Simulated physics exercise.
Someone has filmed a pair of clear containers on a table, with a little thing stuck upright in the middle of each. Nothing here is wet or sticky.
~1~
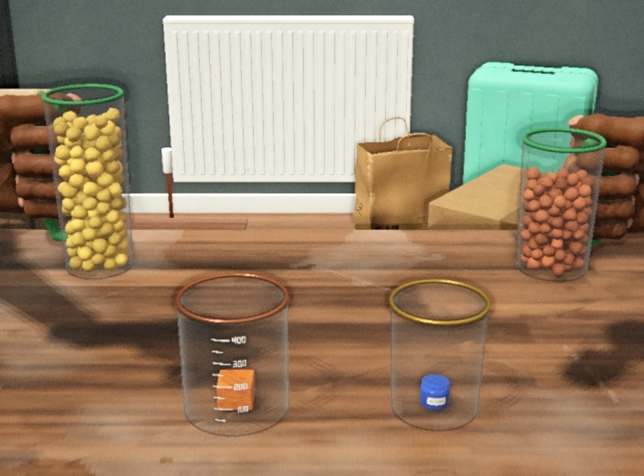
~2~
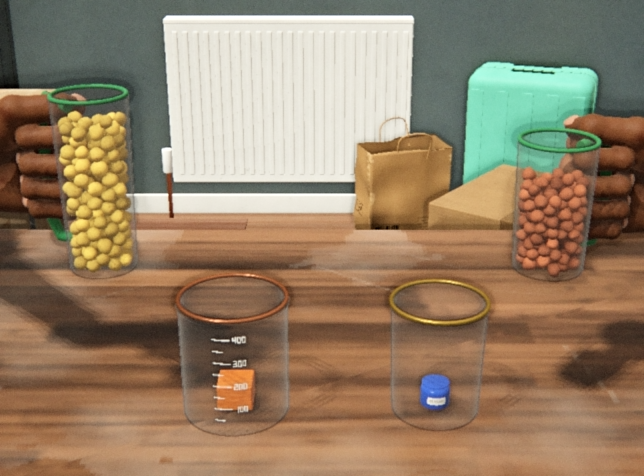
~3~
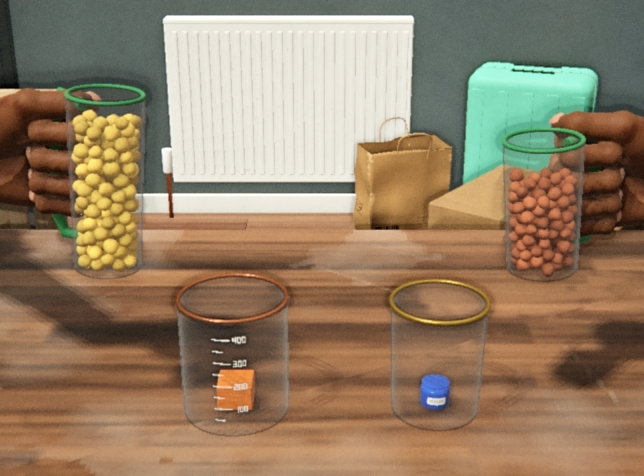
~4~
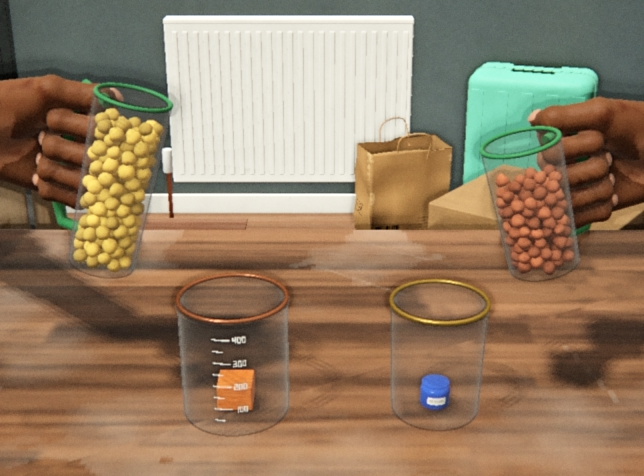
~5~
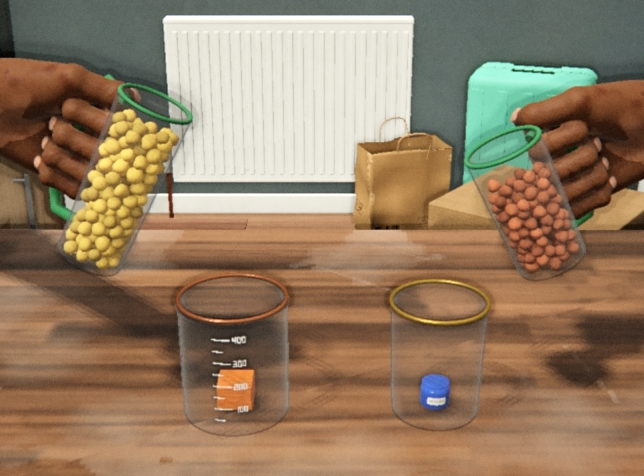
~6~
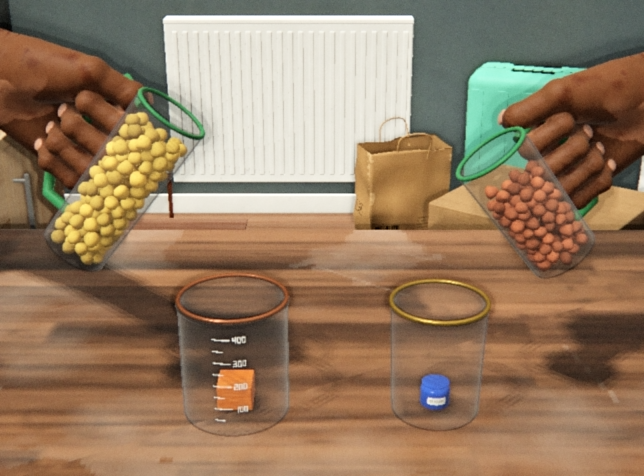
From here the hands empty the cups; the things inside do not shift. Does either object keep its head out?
The left one gets buried; the right one gets buried.
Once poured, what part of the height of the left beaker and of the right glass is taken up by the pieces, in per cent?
Left about 50, right about 50.
Then, 0.32 s past the last view, left beaker empty, all of its cupful still in the cup; right glass empty, all of its cupful still in the cup.
Then, 0.72 s past the last view, left beaker empty, all of its cupful still in the cup; right glass empty, all of its cupful still in the cup.
Then, 1.15 s past the last view, left beaker nearly empty, about two thirds of its cupful still in the cup; right glass nearly empty, about two thirds of its cupful still in the cup.
Finally, left beaker half full (surface near (235, 349)), nothing beside it; right glass half full (surface near (437, 352)), nothing beside it; the left thing is covered; the right thing is covered.
